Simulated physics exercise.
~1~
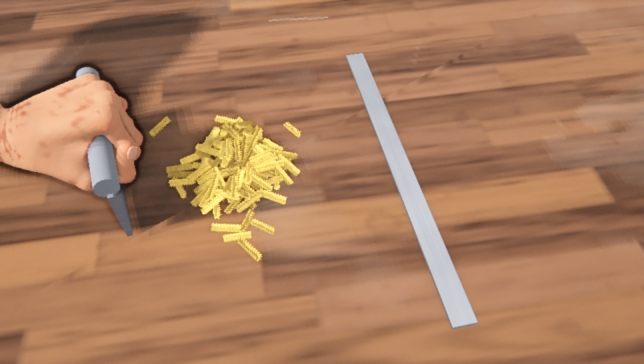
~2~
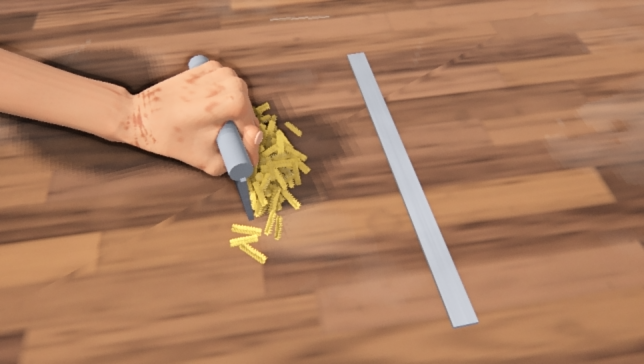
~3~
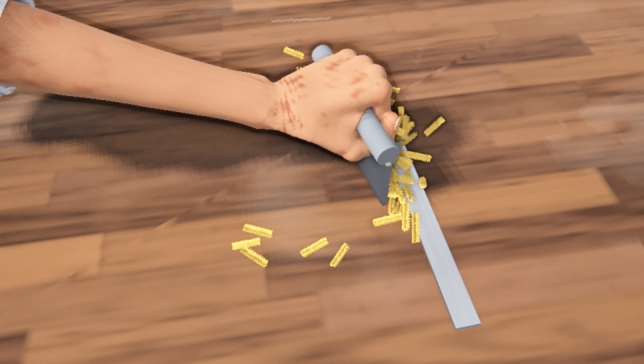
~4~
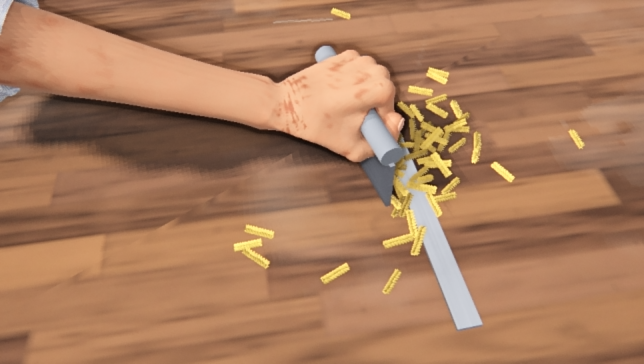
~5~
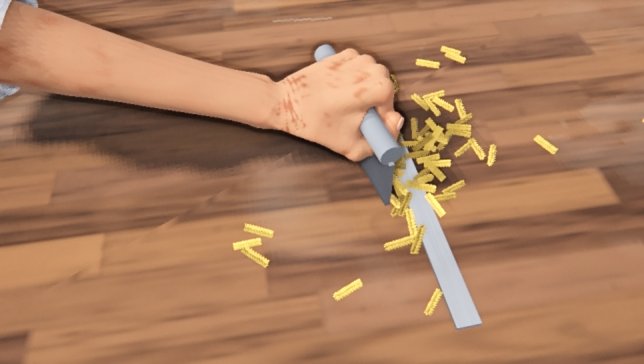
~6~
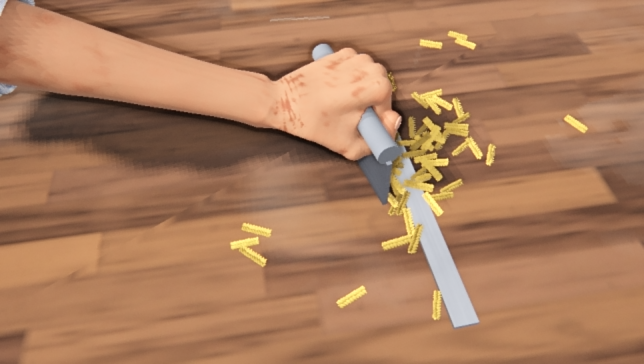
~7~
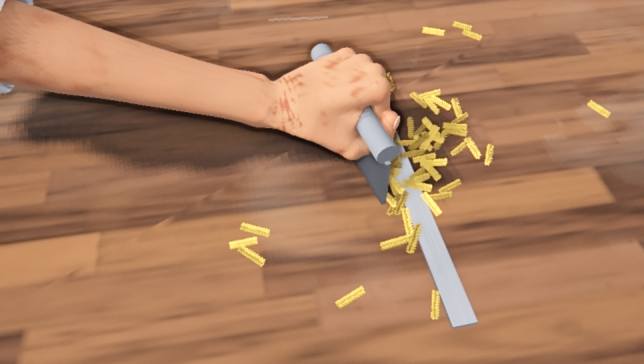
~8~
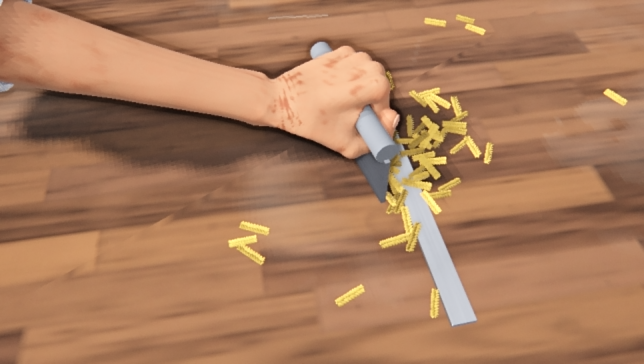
The video shows a hand gripping a gray scraper and pushing a pile of yellow pasta pieces rightward across a wooden floor to a flat metal strip, where the hand stops as pieces scatter, many resting on and beyond the strip and a few left behind.
